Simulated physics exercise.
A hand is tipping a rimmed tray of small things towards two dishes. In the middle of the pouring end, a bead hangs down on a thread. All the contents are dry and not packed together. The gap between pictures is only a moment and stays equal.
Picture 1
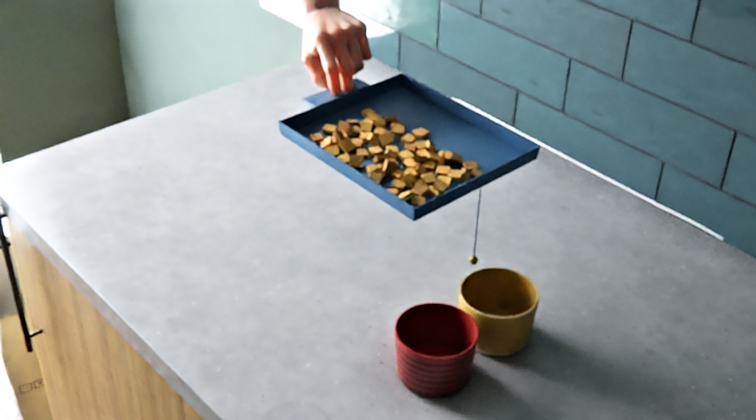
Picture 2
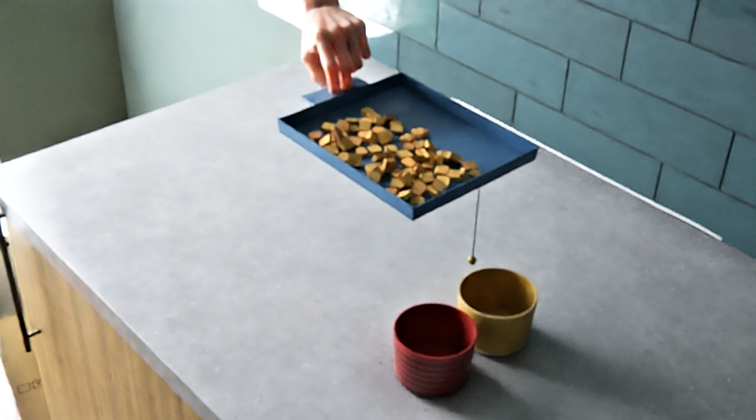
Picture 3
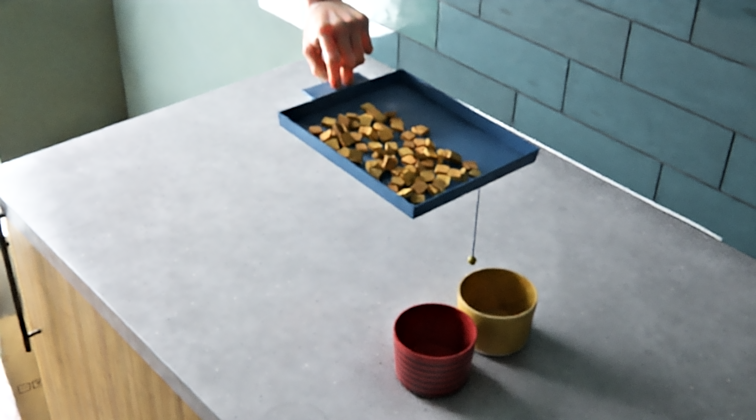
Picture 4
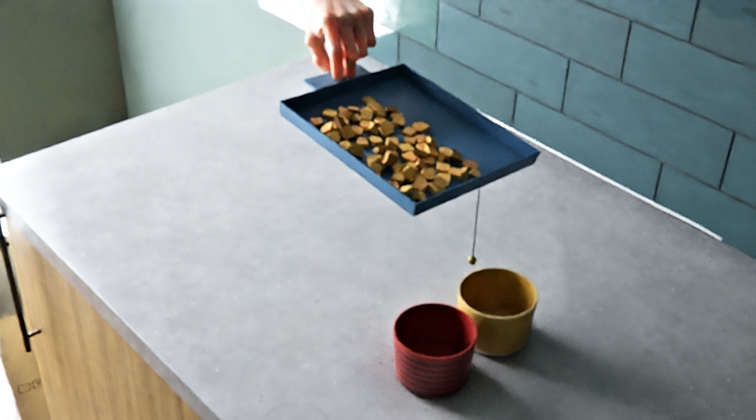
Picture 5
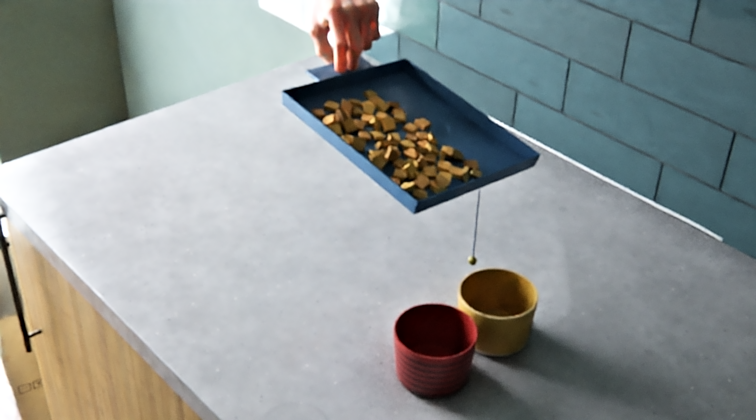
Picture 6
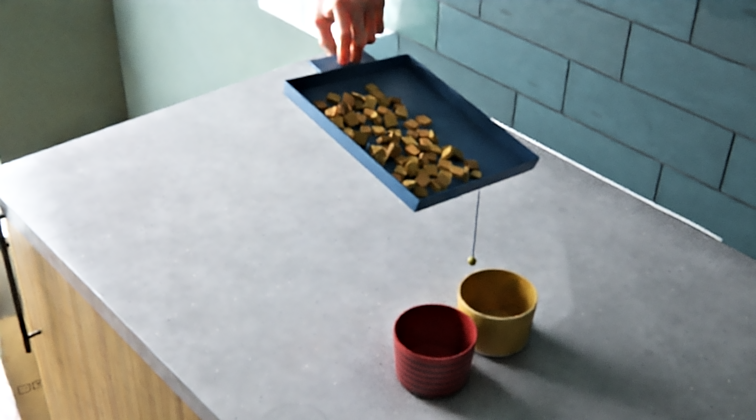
A hand gradually raises the handled back end of a blue rimmed tray of small brown pieces, tilting it slightly toward its right corner, while a bead hangs on a thread above a red dish and a yellow dish.
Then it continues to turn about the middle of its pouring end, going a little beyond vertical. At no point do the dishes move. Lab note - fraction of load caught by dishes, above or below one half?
Below one half.
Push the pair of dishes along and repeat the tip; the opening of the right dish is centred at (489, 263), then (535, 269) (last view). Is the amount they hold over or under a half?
With the first shift the pair saves less than a half; with the second, less than a half.
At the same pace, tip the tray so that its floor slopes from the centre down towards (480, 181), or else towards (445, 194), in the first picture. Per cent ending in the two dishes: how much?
About 70 % and 70 %.
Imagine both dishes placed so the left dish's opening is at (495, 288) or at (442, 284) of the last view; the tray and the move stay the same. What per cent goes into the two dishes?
Roughly 40 per cent, and 80 per cent.
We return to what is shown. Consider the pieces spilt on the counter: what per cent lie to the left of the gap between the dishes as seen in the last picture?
About 0 percent.
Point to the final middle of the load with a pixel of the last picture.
Once it all stops, the middle lies near (515, 285).
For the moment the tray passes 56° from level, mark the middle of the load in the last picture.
I'd put it at about (481, 142).
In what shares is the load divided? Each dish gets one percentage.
Left dish 0 per cent; right dish 10 per cent.
Shortly afterwards, tray tipped steeply; the whole lot on the tray.
Next, tray tipped right over; the bulk on the tray; only a few in the right dish; near a quarter outside both; only a few in the air.
Some moments later, tray tipped past a quarter turn; a little in the right dish; all but a few outside both.
In the end, tray tipped past a quarter turn; none at all in the left dish; a little in the right dish; all but a few outside both.
